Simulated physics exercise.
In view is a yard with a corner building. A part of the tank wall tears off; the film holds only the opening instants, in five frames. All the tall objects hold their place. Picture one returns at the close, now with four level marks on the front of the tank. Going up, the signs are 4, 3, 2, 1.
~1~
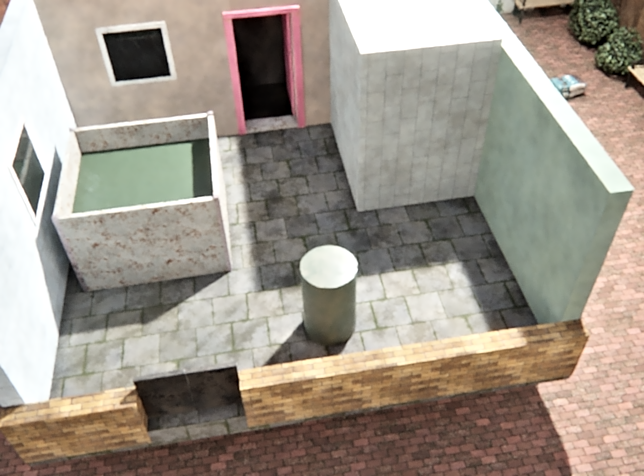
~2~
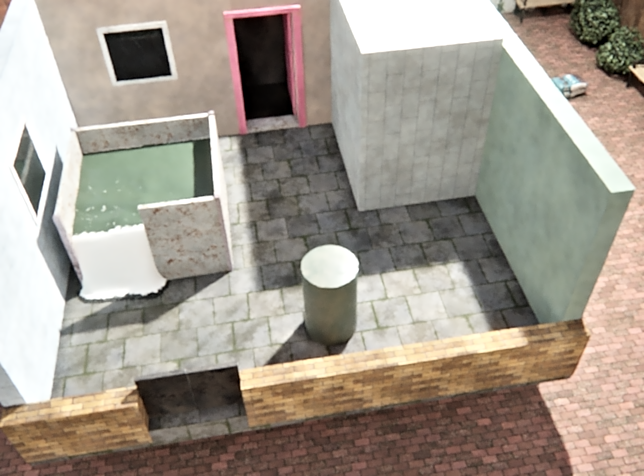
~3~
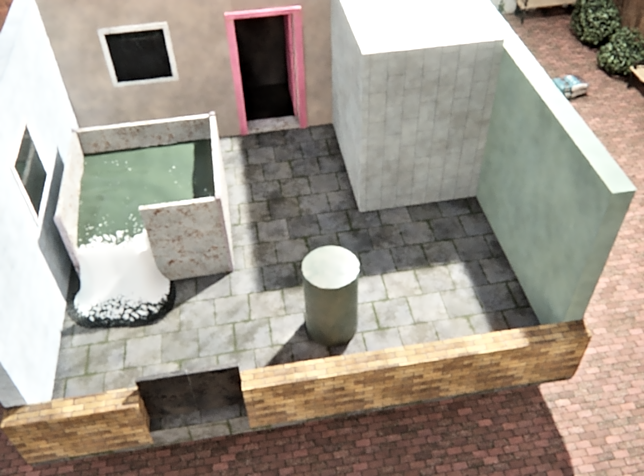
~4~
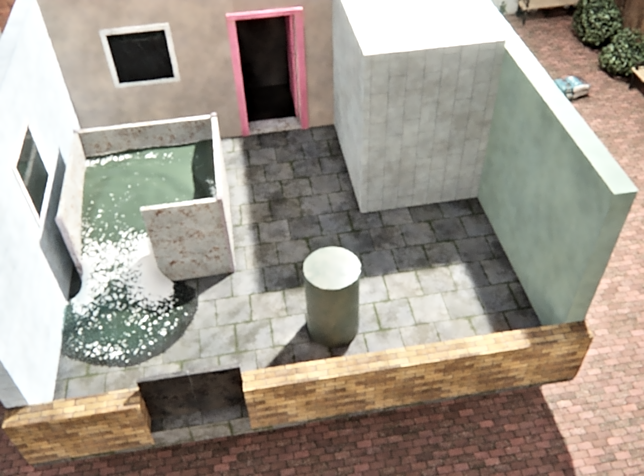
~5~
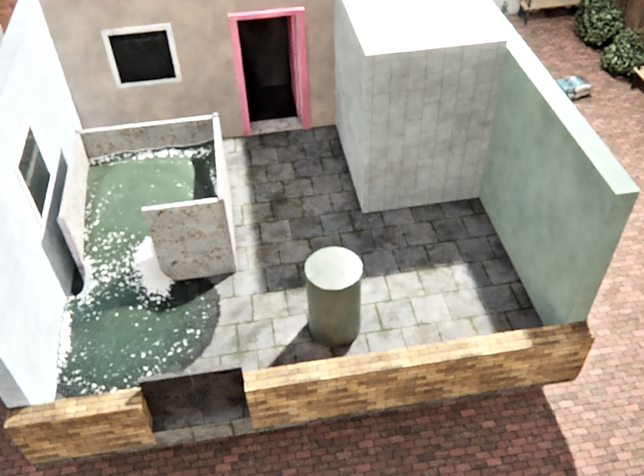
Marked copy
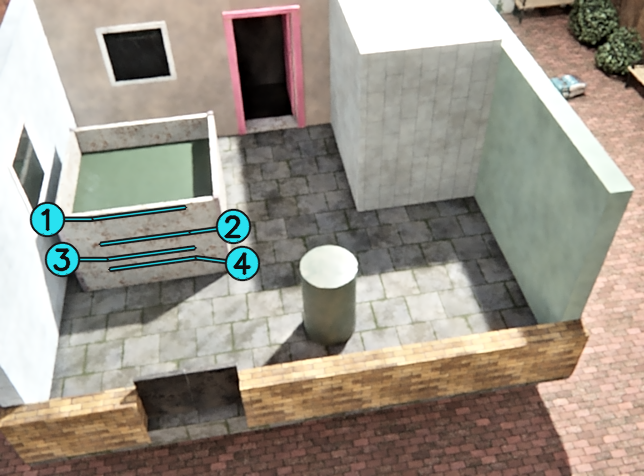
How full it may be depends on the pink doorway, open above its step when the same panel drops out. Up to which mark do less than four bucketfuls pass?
The answer is mark 3.
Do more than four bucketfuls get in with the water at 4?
No.
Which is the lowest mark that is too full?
Mark 2.
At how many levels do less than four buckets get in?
Two of them.
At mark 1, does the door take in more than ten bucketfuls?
Yes, clearly.
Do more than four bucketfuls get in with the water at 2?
Yes.
On the marked copy, 1 at (138, 213); 2 at (146, 238); 3 at (150, 253); 4 at (153, 263); from the bottom up 4, 3, 2, 1.
With 1, dozens of bucketfuls pour in.
With 2, about 9 bucketfuls get in.
With 3, a splash gets over, under a bucket.
With 4, nothing gets over.
